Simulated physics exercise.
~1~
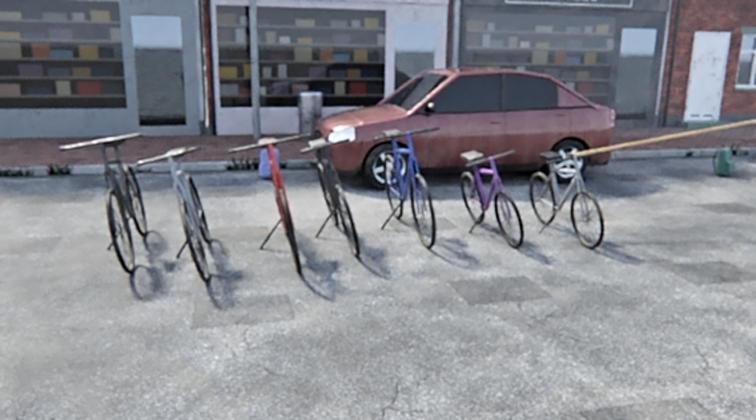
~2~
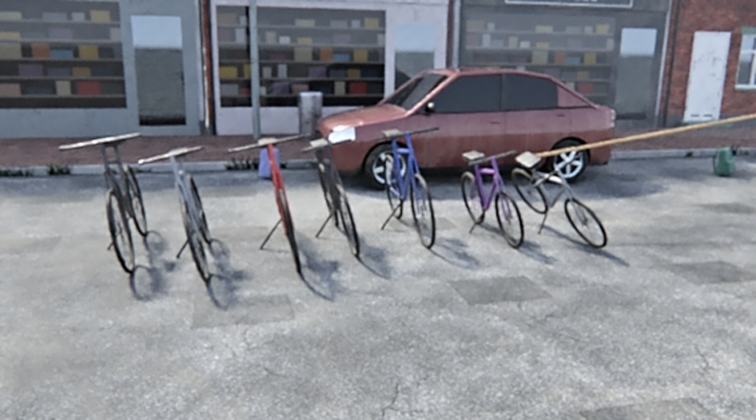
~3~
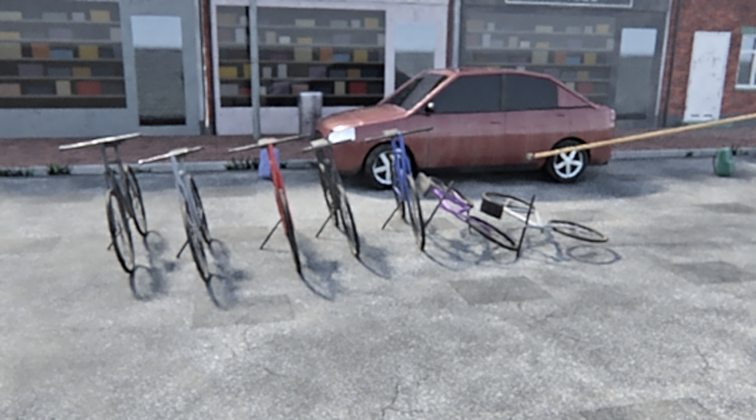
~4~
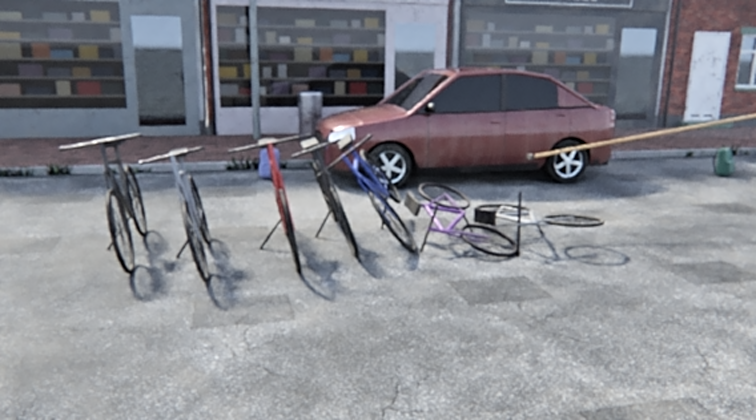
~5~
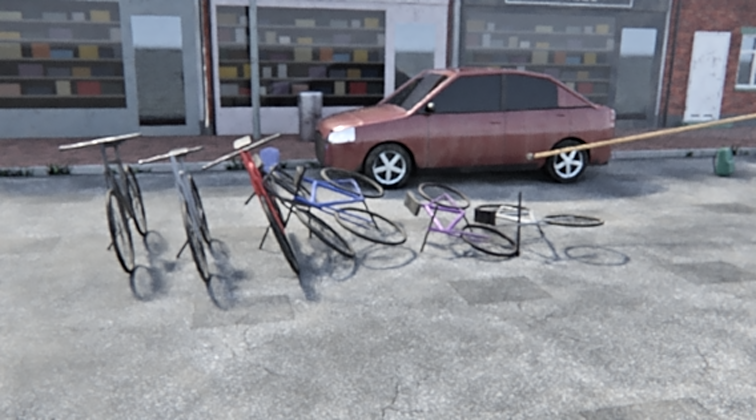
A pole tips the rightmost bicycle, toppling others leftward until the red one leans.
